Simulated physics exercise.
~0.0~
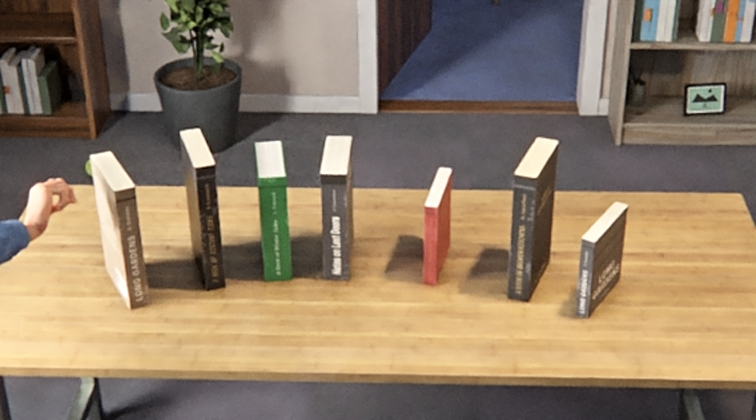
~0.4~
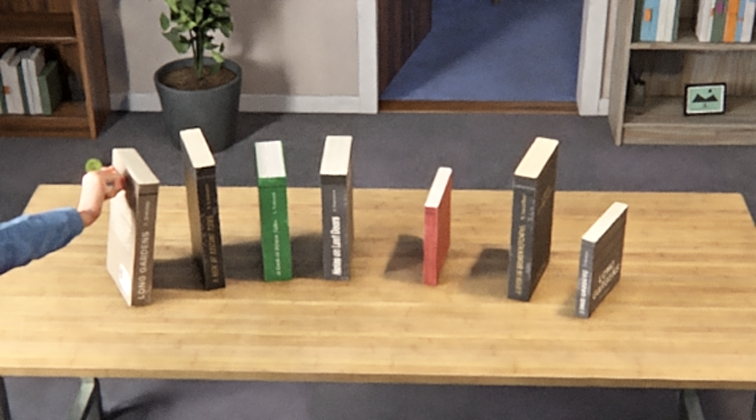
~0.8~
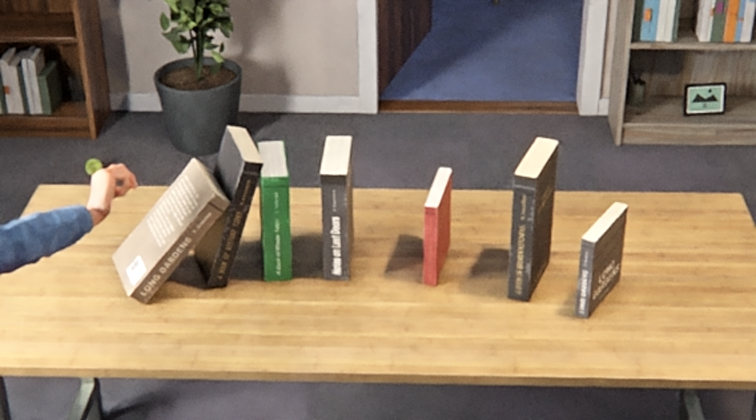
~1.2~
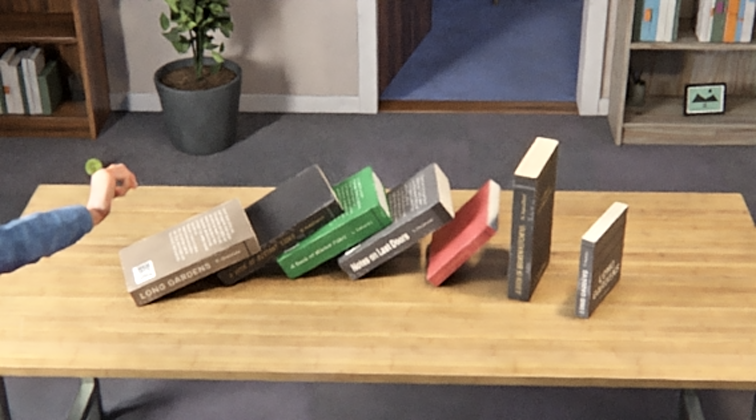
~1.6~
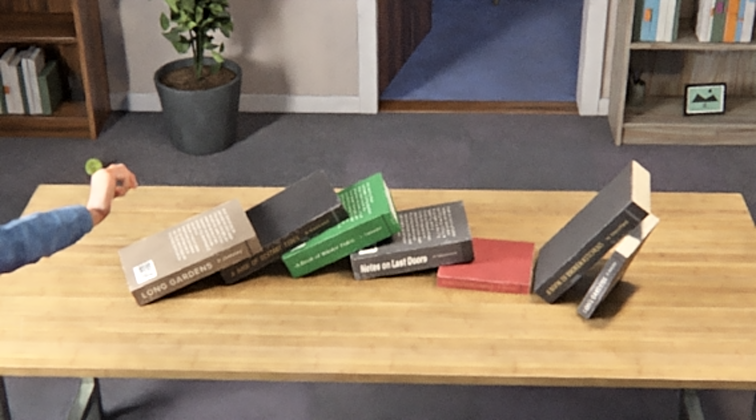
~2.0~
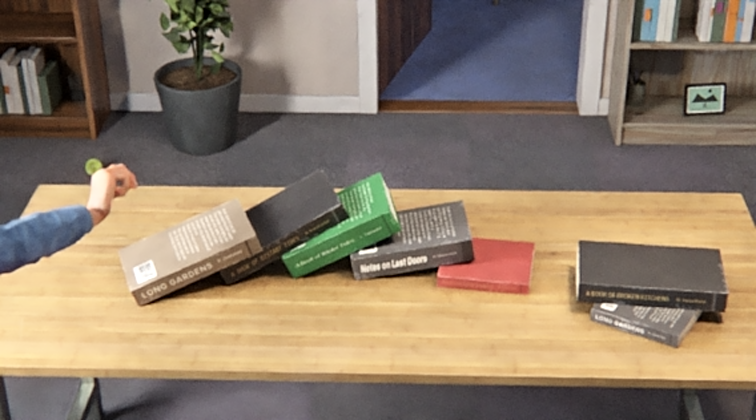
A hand pushes the first of seven standing books rightward, and all topple in turn.
